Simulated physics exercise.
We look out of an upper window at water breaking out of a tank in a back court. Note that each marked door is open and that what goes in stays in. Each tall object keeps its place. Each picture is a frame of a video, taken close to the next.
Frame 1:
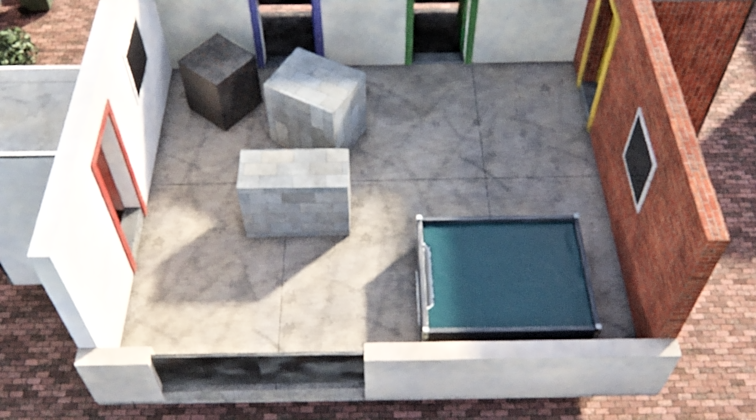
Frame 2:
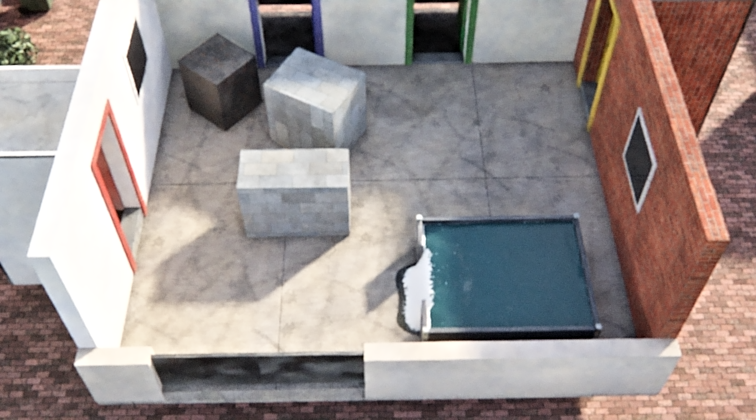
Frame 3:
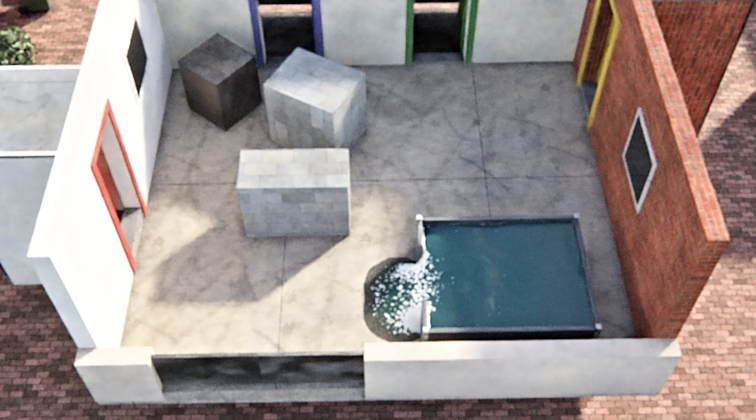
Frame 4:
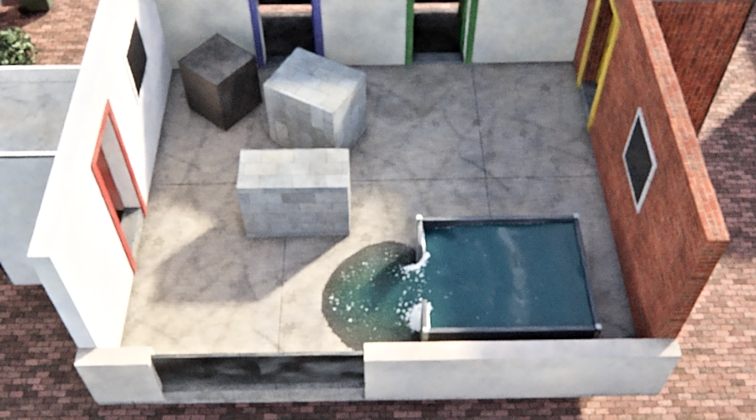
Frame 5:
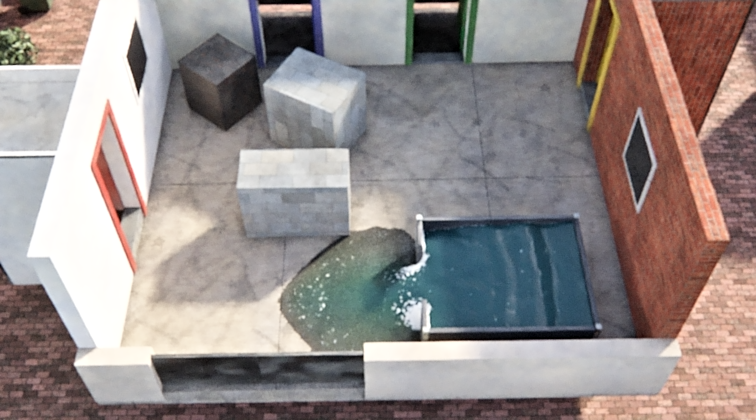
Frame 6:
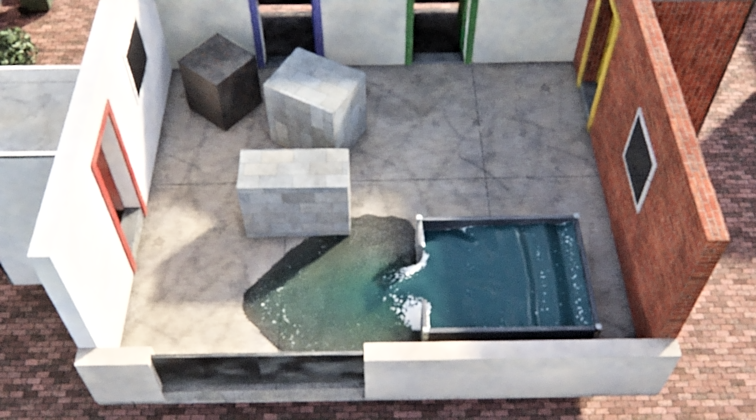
Water bursts from the left side of a tank and spreads leftward across the courtyard floor.
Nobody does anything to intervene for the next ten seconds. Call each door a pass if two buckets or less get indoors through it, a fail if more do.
Yellow door: Pass, red door: Pass, green door: Pass, blue door: Fail.
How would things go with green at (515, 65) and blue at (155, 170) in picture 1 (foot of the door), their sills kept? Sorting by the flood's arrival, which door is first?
That is the red door.
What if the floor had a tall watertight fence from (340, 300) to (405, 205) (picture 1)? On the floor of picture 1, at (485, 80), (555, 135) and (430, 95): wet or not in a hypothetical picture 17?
In order: Untouched, untouched, untouched.
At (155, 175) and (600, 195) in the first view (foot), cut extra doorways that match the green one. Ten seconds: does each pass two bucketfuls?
Note, in sequence - door one ends up higher; door two ends up lower.
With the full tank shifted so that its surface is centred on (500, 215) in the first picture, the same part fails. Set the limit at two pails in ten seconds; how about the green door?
My answer is that the green door ends up above.
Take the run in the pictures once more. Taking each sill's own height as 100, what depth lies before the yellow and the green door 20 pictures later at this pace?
Some 0 percent and then some 0 percent.
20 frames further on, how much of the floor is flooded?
Some 40 per cent.
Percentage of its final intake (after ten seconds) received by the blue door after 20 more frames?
Something like 0 in a hundred.
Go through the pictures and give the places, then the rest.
In the first picture, the tank at (504, 274) is whole and still.
In the second picture, water pours out at (423, 291) and has run to (415, 329).
In the third picture, water pours out at (423, 292) and has run to (379, 330).
In the fourth picture, the front is at (330, 312), out from the gap at (423, 291).
In the fifth picture, water pours out at (423, 291) and has run to (286, 305).
In the sixth picture, the front is at (251, 309), out from the gap at (423, 290).
A moment on, water covers 25 % of the floor; the yellow door not reached, the red door not reached, the green door not reached, the blue door not reached.
Next, water covers 30 % of the floor; the yellow door not reached, the red door wet at the sill, nothing in, the green door not reached, the blue door not reached.
Then, water covers 40 % of the floor; the yellow door not reached, the red door under two buckets in, the green door not reached, the blue door not reached.
Later, water covers 55 % of the floor; the yellow door not reached, the red door under two buckets in, the green door not reached, the blue door under two buckets in.
In the end, water covers 85 % of the floor; the yellow door wet at the sill, nothing in, the red door under two buckets in, the green door wet at the sill, nothing in, the blue door over two buckets in.
